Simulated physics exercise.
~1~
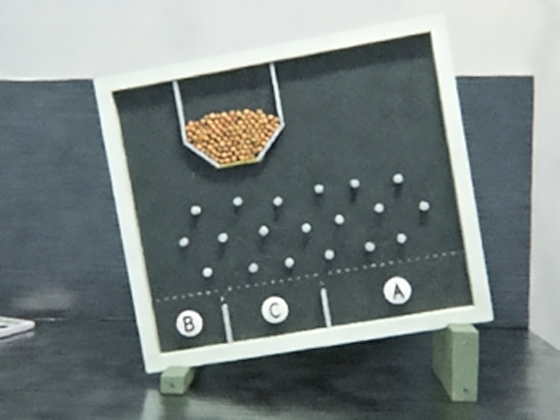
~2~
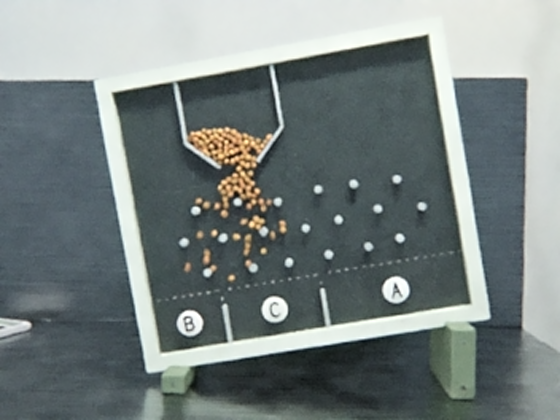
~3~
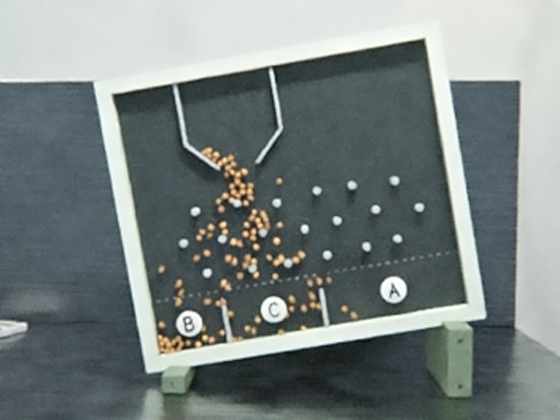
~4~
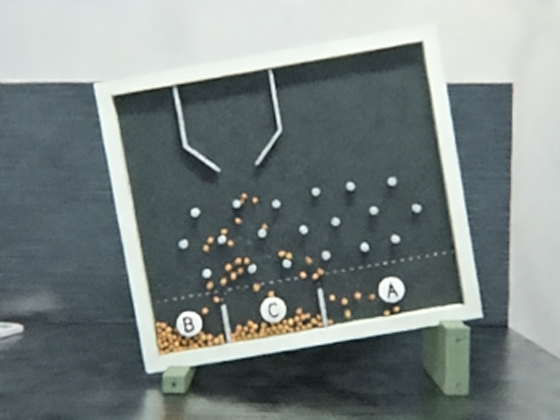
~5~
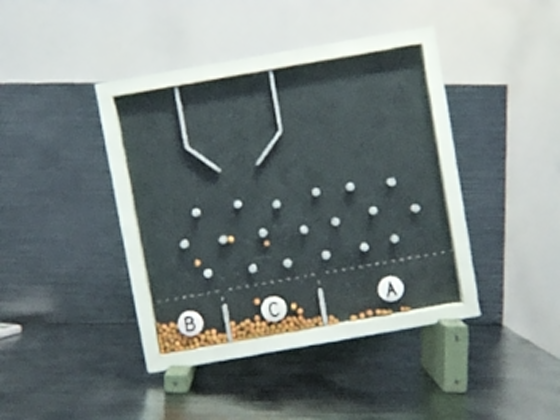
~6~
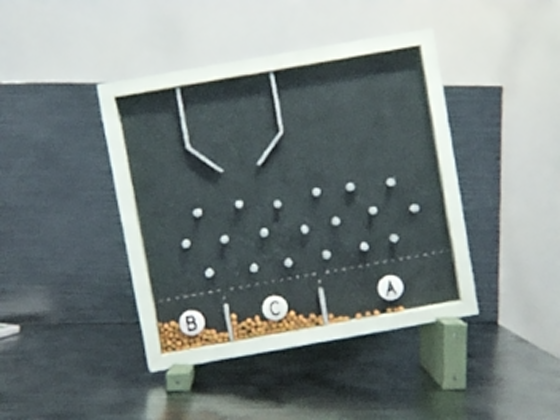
A tilted case releases wooden beads that tumble through pegs and settle mostly in bins B and C.
